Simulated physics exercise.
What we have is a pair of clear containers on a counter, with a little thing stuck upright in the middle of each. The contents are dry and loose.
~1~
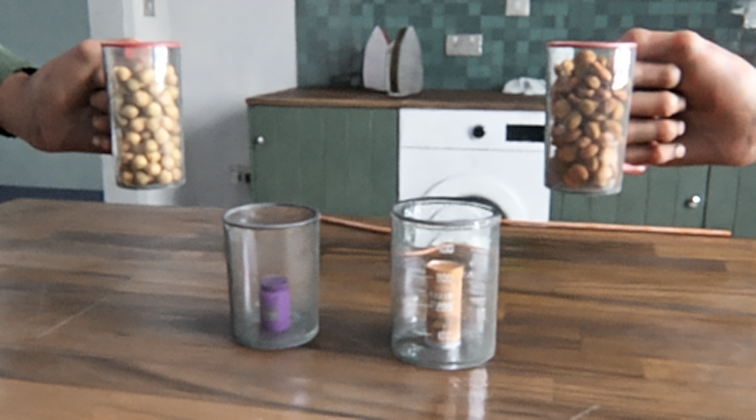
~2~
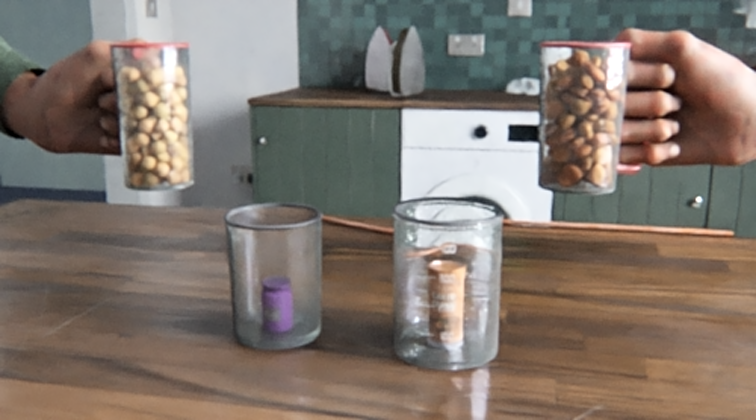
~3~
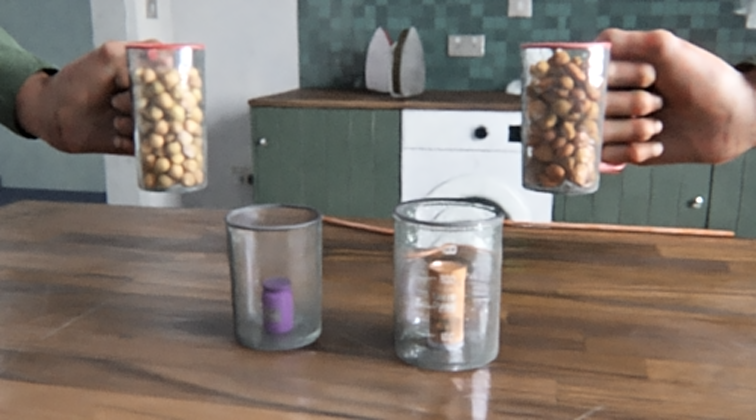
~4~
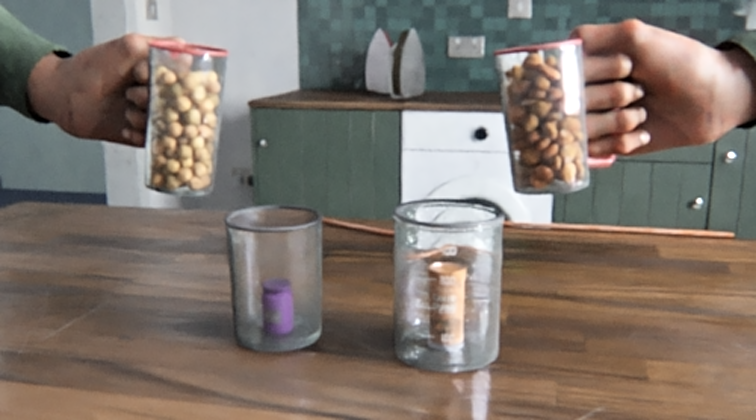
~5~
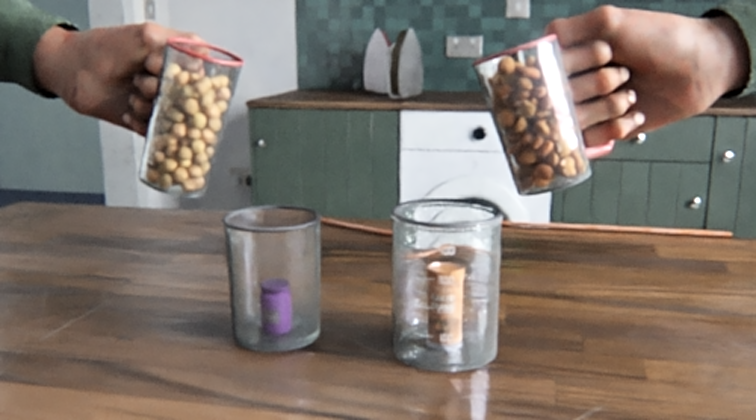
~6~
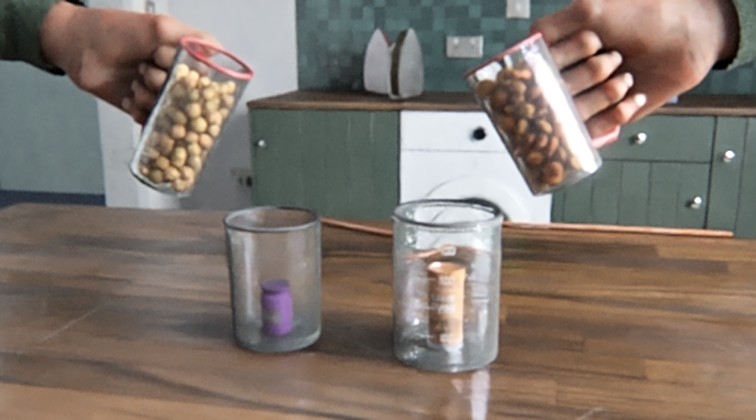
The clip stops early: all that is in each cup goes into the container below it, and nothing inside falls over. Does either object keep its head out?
Left thing gets buried, right thing still sticks out.
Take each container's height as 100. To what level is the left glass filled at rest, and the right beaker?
Near 65 on the left, 50 on the right.
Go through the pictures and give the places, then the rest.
The first picture shows small canister in the left glass at (274, 304), reaching about a third of the way up; left cup at (146, 115), nearly full of round wooden beads; small tin in the right beaker at (443, 302), reaching about half way up; right cup at (586, 117), nearly full of bits of cat kibble.
The second picture shows left cup at (155, 116), upright; right cup at (580, 117), upright.
The third picture shows left cup at (169, 117), upright; right cup at (562, 117), upright.
The fourth picture shows left cup at (184, 119), tipped 8°; right cup at (544, 118), tipped 8°.
The fifth picture shows left cup at (189, 119), tipped 19°; right cup at (534, 117), tipped 19°.
The sixth picture shows small canister in the left glass at (276, 307); left cup at (189, 120), tipped 29°; small tin in the right beaker at (445, 304); right cup at (534, 118), tipped 29°.
Then, 0.49 s after the last picture, left glass empty, all of its cupful still in the cup; right beaker empty, all of its cupful still in the cup.
Then, 1.02 s after the last picture, left glass nearly empty, most of its cupful still in the cup; right beaker nearly empty, nearly all of its cupful still in the cup.
Then, 1.65 s after the last picture, left glass half full, none of its cupful still in the cup; right beaker a third full, none of its cupful still in the cup.
At rest, left glass two thirds full (surface near (274, 258)), nothing beside it; right beaker half full (surface near (446, 279)), nothing beside it; the left thing is covered; the right thing is still showing.
